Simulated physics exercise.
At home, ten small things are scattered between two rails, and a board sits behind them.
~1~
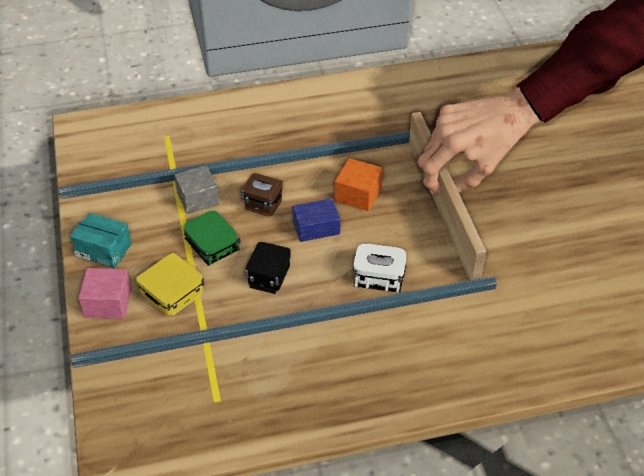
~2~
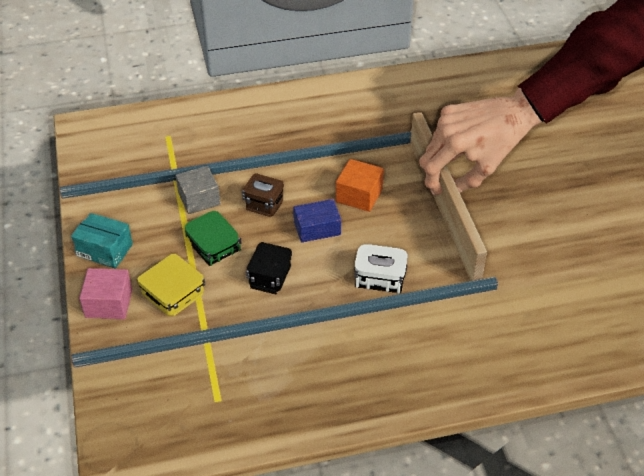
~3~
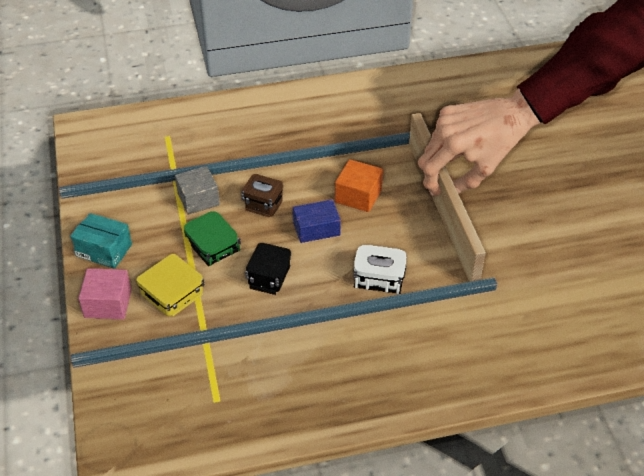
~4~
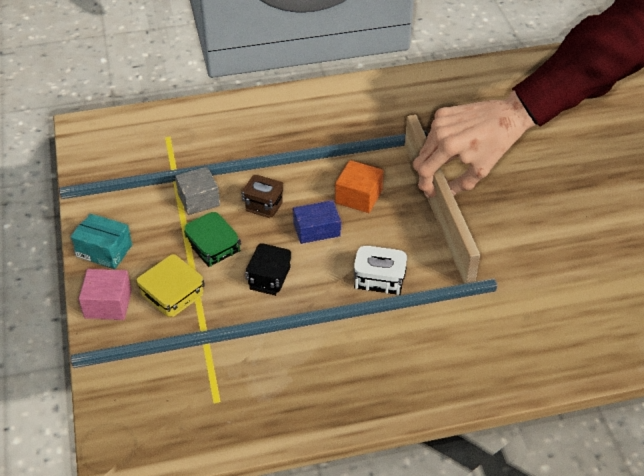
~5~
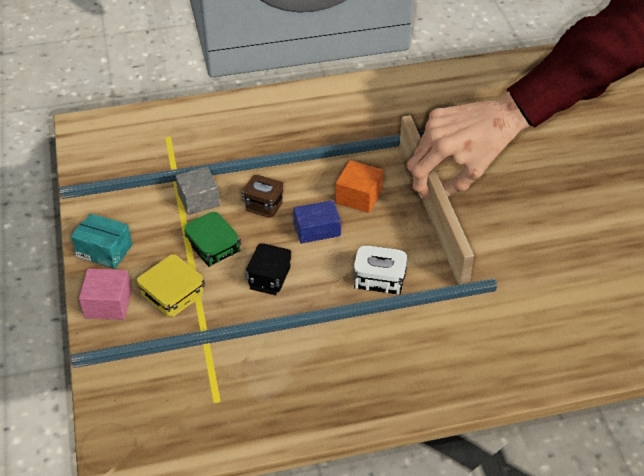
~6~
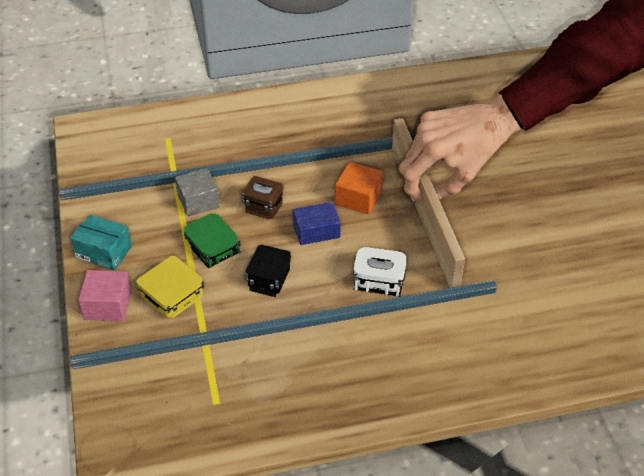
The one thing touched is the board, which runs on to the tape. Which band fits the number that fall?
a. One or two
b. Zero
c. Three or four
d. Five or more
(b) Zero.
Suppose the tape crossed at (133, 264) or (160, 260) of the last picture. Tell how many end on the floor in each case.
2 and 2.
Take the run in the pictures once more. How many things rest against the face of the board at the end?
That makes 5.
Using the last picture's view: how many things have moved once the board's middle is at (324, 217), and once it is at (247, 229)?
I get 4 at the one place and 8 at the other.
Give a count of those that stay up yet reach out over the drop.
In total, 2 of them.
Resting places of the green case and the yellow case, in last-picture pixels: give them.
The green case settles near (126, 257); as for the yellow case, near (124, 307).
A little later, none off yet; pink block at rest near (105, 296); turquoise box at rest near (101, 242); yellow case at rest near (171, 288).
When it is over, the number that fall off is zero.
